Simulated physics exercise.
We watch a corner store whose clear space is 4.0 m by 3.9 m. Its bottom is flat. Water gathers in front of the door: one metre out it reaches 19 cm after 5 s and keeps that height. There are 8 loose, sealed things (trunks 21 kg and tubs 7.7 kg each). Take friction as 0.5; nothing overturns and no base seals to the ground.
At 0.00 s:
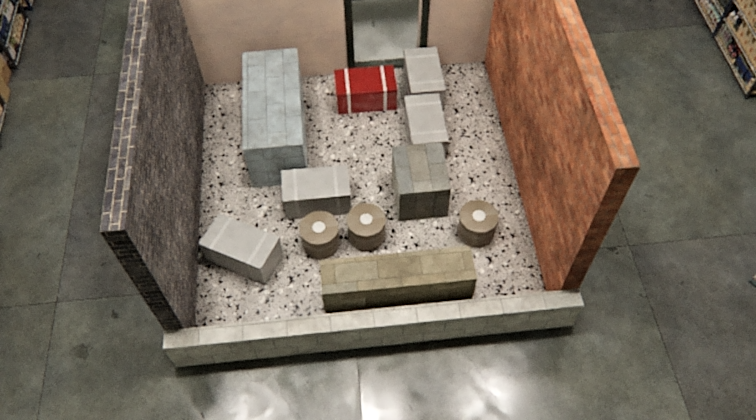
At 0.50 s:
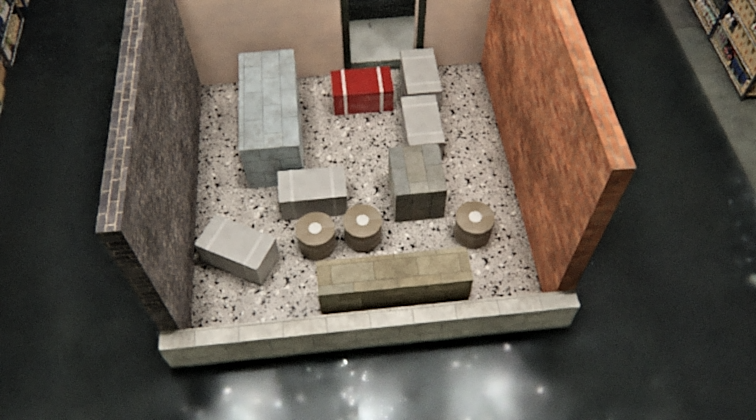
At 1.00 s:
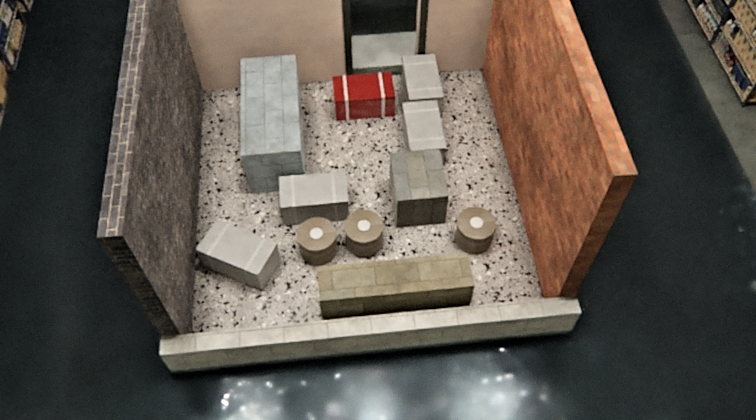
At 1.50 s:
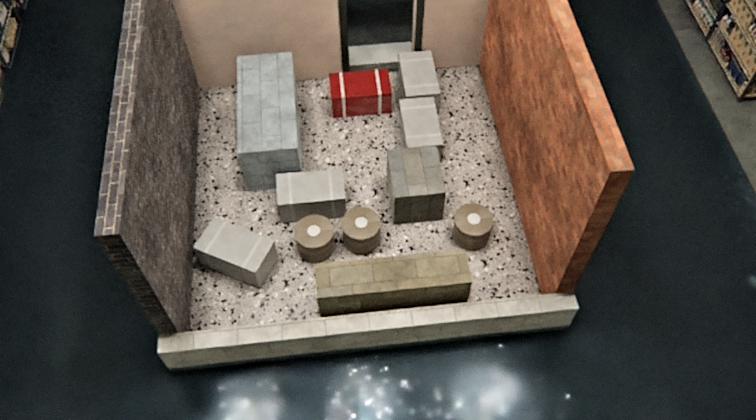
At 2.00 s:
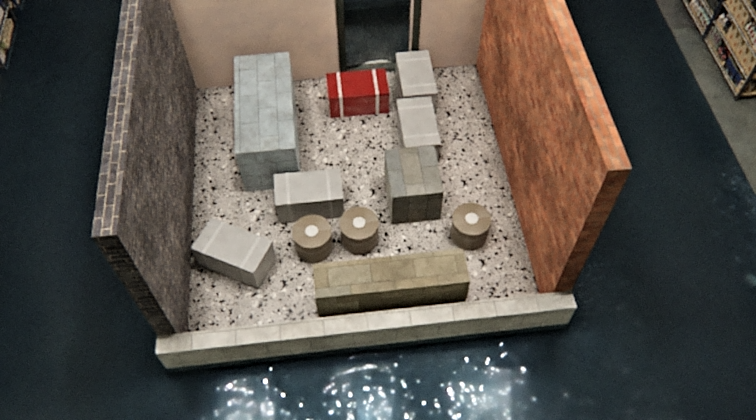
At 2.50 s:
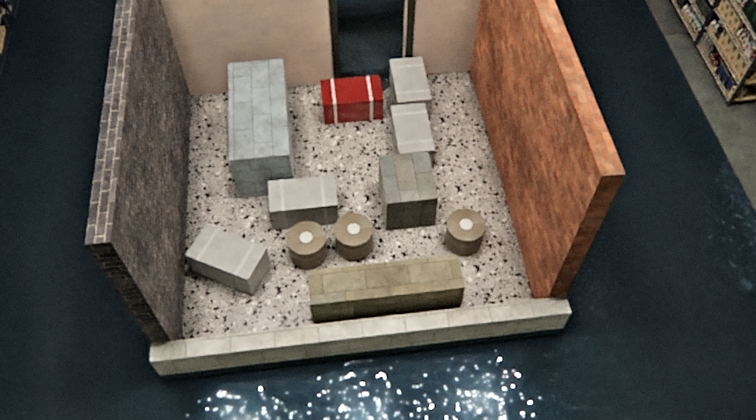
The clip opens on a high view of a small walled room holding a red trunk, pale boxes and round tubs on a speckled floor. The dull floor outside turns into dark, glinting water around the walls, while the view drifts very slightly and everything inside stays in place.
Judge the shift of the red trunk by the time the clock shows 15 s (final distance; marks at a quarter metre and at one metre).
Red trunk travels far.
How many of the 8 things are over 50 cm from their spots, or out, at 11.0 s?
6 of them.
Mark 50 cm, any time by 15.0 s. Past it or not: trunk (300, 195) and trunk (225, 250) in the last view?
In turn: More, short of it.
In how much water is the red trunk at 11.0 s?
Roughly 9 cm.
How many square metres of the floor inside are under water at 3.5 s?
Roughly 1.0 m2.
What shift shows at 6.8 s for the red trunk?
Roughly 140 cm by then.
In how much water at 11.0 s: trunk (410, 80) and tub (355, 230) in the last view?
About 6 and 9 cm.
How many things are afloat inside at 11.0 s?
I count 5.
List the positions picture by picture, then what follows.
In the first frame, the red trunk at (365, 80) rests on the ground; 0.0 m2 under water; 0 of 8 have shifted.
In the second frame, the red trunk at (362, 81) rests on the ground; 0.0 m2 under water; 0 of 8 have shifted.
In the third frame, the red trunk at (363, 86) rests on the ground; water covers 0.0 m2; 0 of 8 have shifted.
In the fourth frame, the red trunk at (360, 83), on the bottom; 0.0 m2 under water; 0 of 8 have shifted.
In the fifth frame, the red trunk at (357, 83) rests on the ground; water covers 0.0 m2; 0 of 8 have shifted.
In the sixth frame, the red trunk at (351, 90) rests on the ground; water covers 0.1 m2; 0 of 8 have shifted.
After 3.5 s the red trunk is near (351, 91), 0.0 m from its start, aground; 0 afloat.
After 6.8 s the red trunk is near (329, 174), 1.4 m from its start, afloat; 1 afloat.
After 11.0 s the red trunk is near (355, 224), 2.1 m from its start, afloat; 5 afloat.
After 15.0 s the red trunk is near (299, 235), 2.4 m from its start, afloat; 8 afloat.
